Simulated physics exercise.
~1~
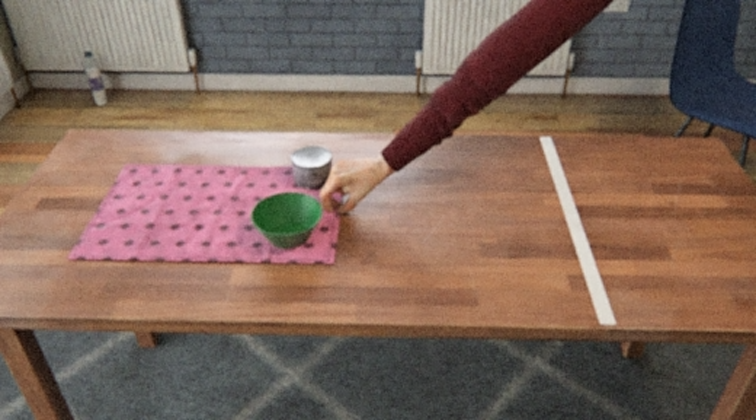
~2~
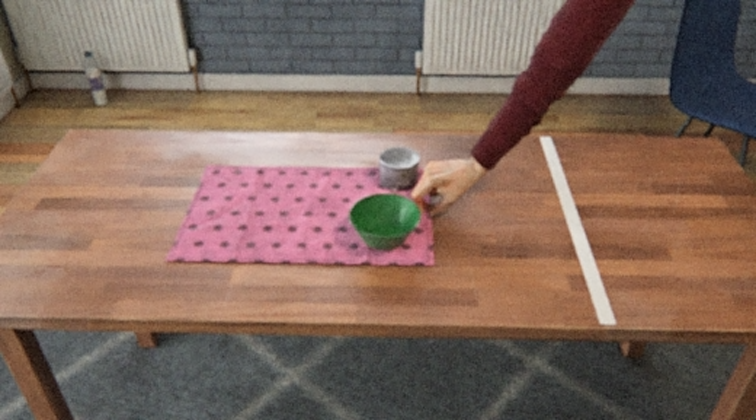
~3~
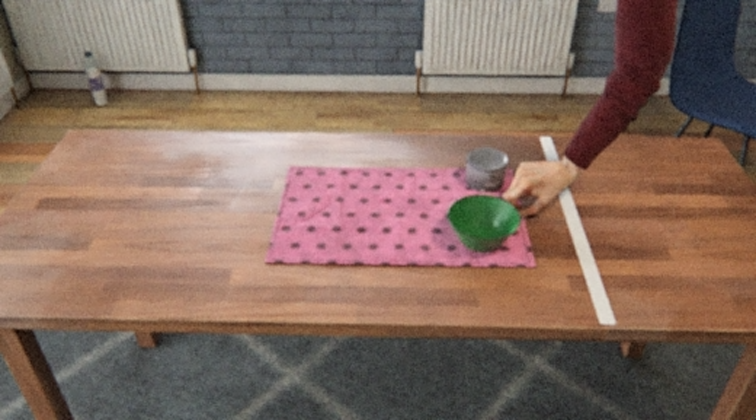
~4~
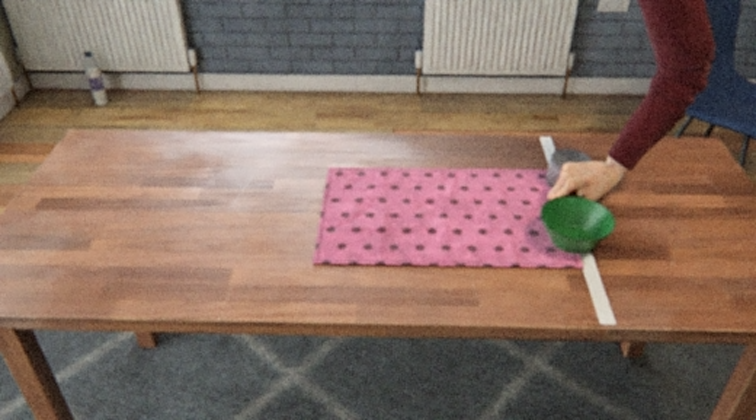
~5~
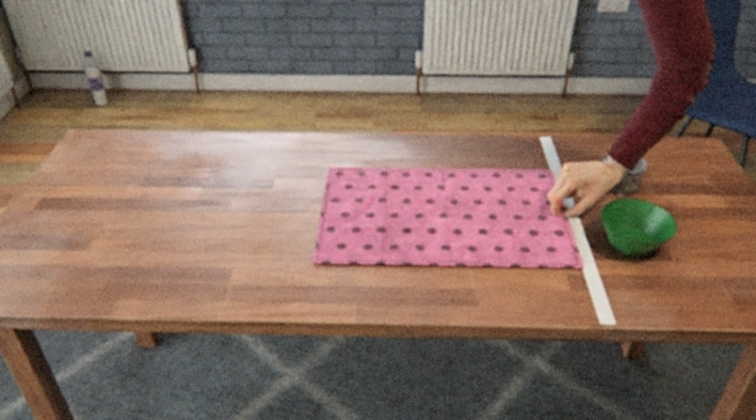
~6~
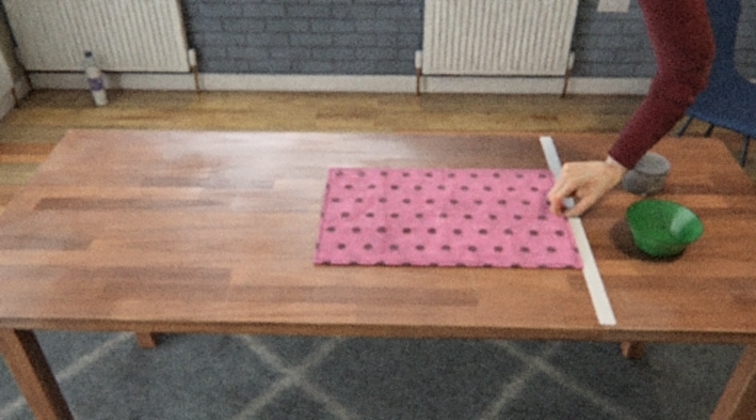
A pink spotted cloth carrying a green bowl and a grey tub was pulled right along a wooden table by a hand until it stopped at the white strip, while both containers slid off its front edge and came to rest beyond the strip.
